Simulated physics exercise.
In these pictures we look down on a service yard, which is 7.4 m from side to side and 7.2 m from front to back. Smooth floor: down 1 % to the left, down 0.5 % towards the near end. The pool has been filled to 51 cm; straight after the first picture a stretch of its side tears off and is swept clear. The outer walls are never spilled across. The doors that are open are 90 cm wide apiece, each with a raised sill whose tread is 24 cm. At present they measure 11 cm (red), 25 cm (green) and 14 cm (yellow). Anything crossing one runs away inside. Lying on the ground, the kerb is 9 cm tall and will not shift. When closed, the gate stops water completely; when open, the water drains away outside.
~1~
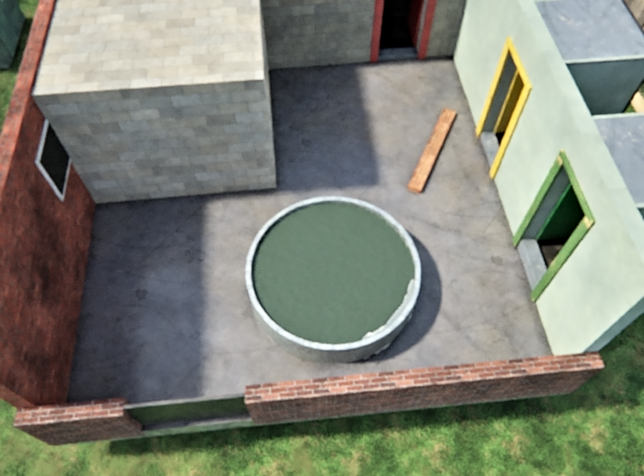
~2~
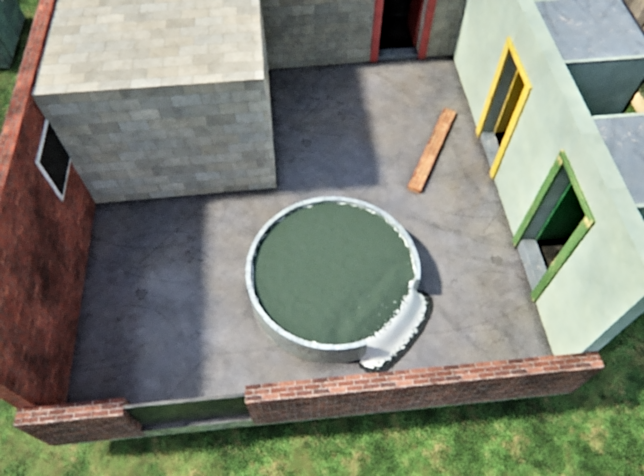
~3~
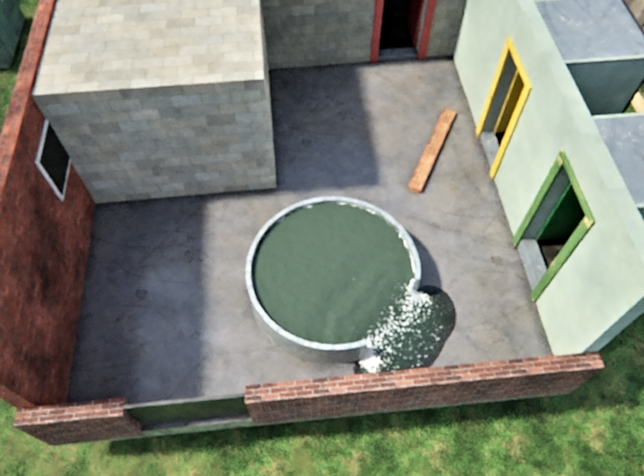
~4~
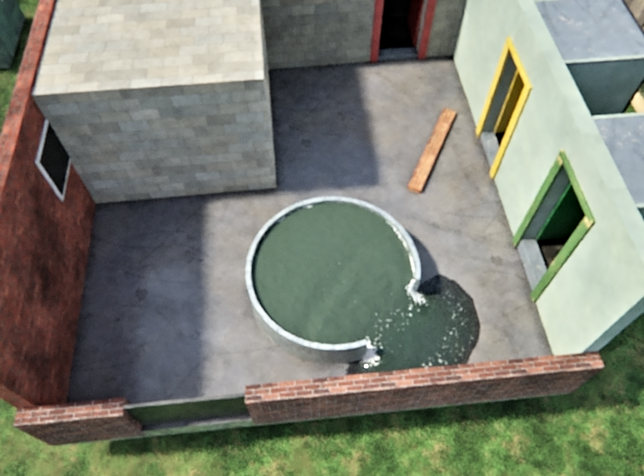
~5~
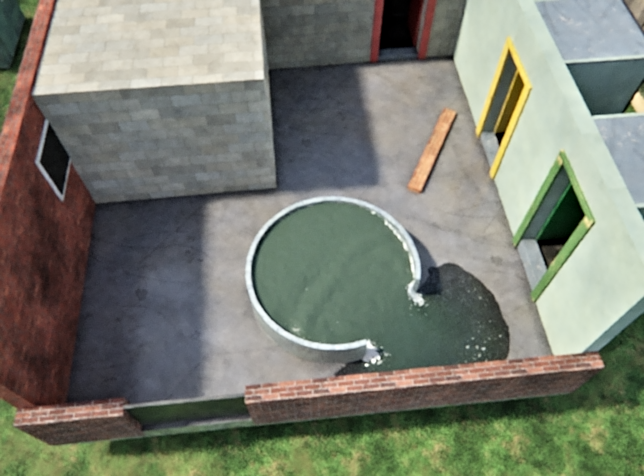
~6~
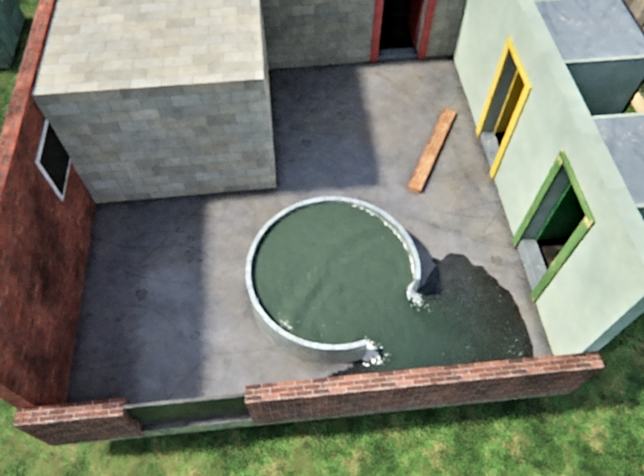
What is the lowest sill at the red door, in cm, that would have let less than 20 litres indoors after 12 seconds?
Roughly 8 cm.
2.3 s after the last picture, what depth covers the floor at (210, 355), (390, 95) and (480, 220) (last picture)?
Around 2 cm, 0 cm and 7 cm.
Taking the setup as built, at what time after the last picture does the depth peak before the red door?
Peak: Close to 5.0 s.
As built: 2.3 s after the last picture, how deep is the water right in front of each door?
Reading in centimetres: Red = 0, green = 20, yellow = 4.
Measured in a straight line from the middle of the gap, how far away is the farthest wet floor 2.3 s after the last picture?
Roughly 4.6 metres.
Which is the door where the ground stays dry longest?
That'd be the red one.
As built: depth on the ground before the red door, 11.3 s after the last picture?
About 3.5 centimetres deep.
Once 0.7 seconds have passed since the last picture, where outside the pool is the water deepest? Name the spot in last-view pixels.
Near (559, 371).
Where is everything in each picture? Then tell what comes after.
The first frame shows the pool at (333, 269) is whole and still, 51 cm deep; the red door at (403, 20) is dry.
In the second frame, the gap is at (398, 326), the front 0.3 m out at (386, 365); the back of the pool holds 51 cm.
In the third frame, water pours out at (398, 327) and has run 0.7 m, to a hidden place; about 8 cm deep outside, 51 cm at the back.
In the fourth frame, water pours out at (397, 327) and has run 1.1 m, to (473, 334); about 7 cm deep outside, 51 cm at the back.
In the fifth frame, water pours out at (397, 327) and has run 1.6 m, to a hidden place; about 6 cm deep outside, 51 cm at the back.
In the sixth frame, the gap is at (398, 327), the front 2.0 m out at a hidden place; the back of the pool holds 51 cm; the red door at (403, 20), 6.4 m from the gap, is still 5.5 m from the nearest water.
Then, 0.7 s after the last picture water covers 15 % of the floor, deepest (46 cm) near (559, 371); it has not reached the red door.
Then, 2.3 s after the last picture water covers 35 % of the floor, deepest (36 cm) near (524, 375); it has not reached the red door.
Then, 11.3 s after the last picture water covers 95 % of the floor, deepest (14 cm) near (385, 218); 4 cm at the red door, 4 litres in over its 11 cm sill.
At the red door as built, the water peaked near 12 cm, 4.9 s after the last picture.
With a sill of 7 cm, 28 litres would have come in within the 12 s; with 10 cm, 7 litres. So under 20 litres takes about 8 cm.
